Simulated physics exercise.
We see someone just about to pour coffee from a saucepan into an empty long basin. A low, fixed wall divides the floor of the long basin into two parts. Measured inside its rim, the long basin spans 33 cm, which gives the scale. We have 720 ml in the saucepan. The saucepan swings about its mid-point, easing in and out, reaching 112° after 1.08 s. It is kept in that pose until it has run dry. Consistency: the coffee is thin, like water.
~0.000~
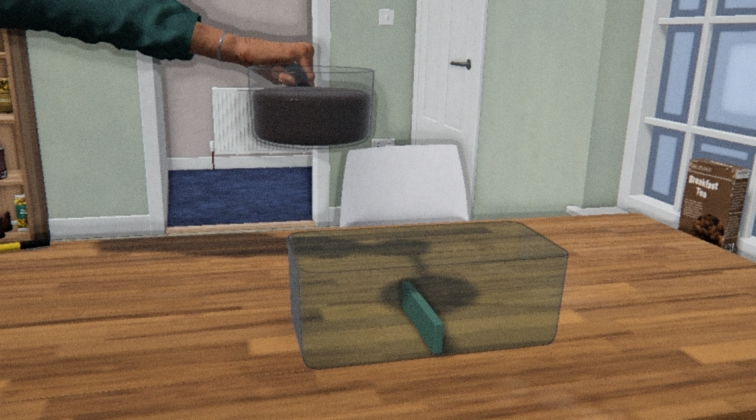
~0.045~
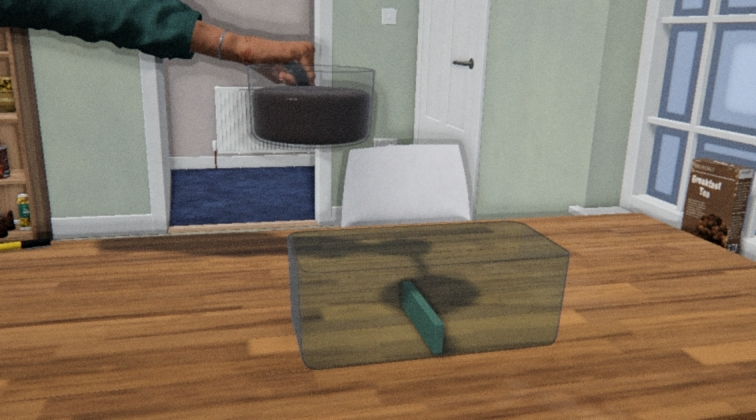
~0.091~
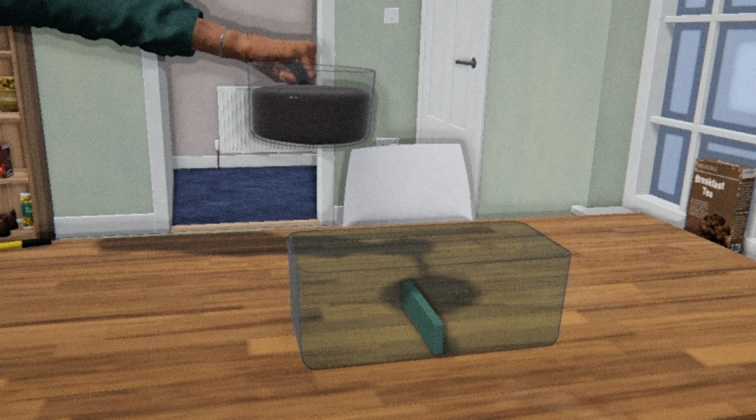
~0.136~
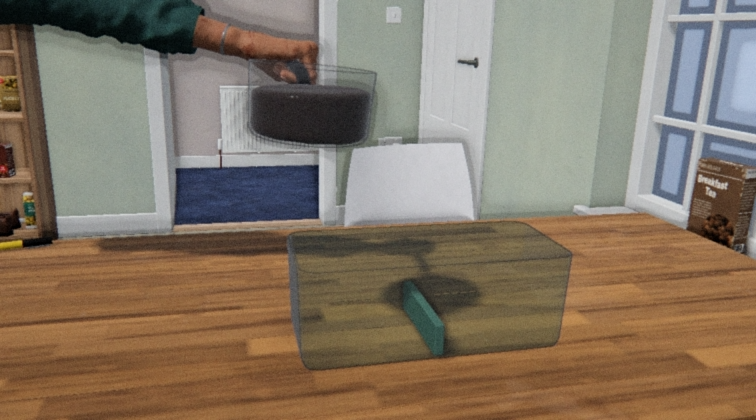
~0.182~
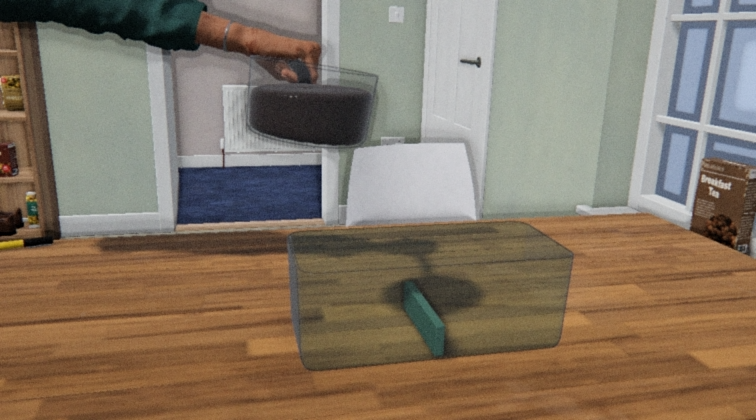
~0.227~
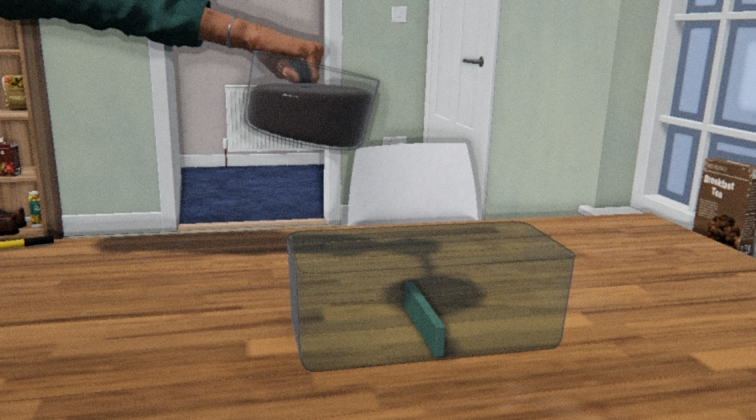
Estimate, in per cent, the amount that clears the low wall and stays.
Roughly 47 percent.
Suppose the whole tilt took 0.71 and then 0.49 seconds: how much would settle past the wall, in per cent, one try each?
It comes to 35 per cent, and then 25 per cent.
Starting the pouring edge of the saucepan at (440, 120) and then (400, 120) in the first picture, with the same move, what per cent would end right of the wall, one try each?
Roughly 95 per cent the first time and 65 per cent the second.
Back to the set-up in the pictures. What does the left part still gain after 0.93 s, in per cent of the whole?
22 %.
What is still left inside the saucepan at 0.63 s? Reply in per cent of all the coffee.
Some 64 per cent.
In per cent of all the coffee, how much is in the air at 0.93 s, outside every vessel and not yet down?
Some 16 per cent.
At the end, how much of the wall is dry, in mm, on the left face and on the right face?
24 mm left, 26 mm right.
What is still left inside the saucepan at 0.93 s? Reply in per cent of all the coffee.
What remains is about 10 percent of it all.
Then, 0.63 s in, the tilt is 71° and 64 per cent is still to pour, 4 is left of the wall and 0 right of it.
Then, 0.93 s in, the tilt is 107° and 10 per cent is still to pour, 29 is left of the wall and 45 right of it.
Then, 1.24 s in, the tilt is 112° and 0 per cent is still to pour, 51 is left of the wall and 47 right of it.
Then, 1.58 s in, the tilt is 112° and 0 per cent is still to pour, 52 is left of the wall and 47 right of it.
Finally, 52 per cent lies left of the wall, 47 right of it and 1 outside.
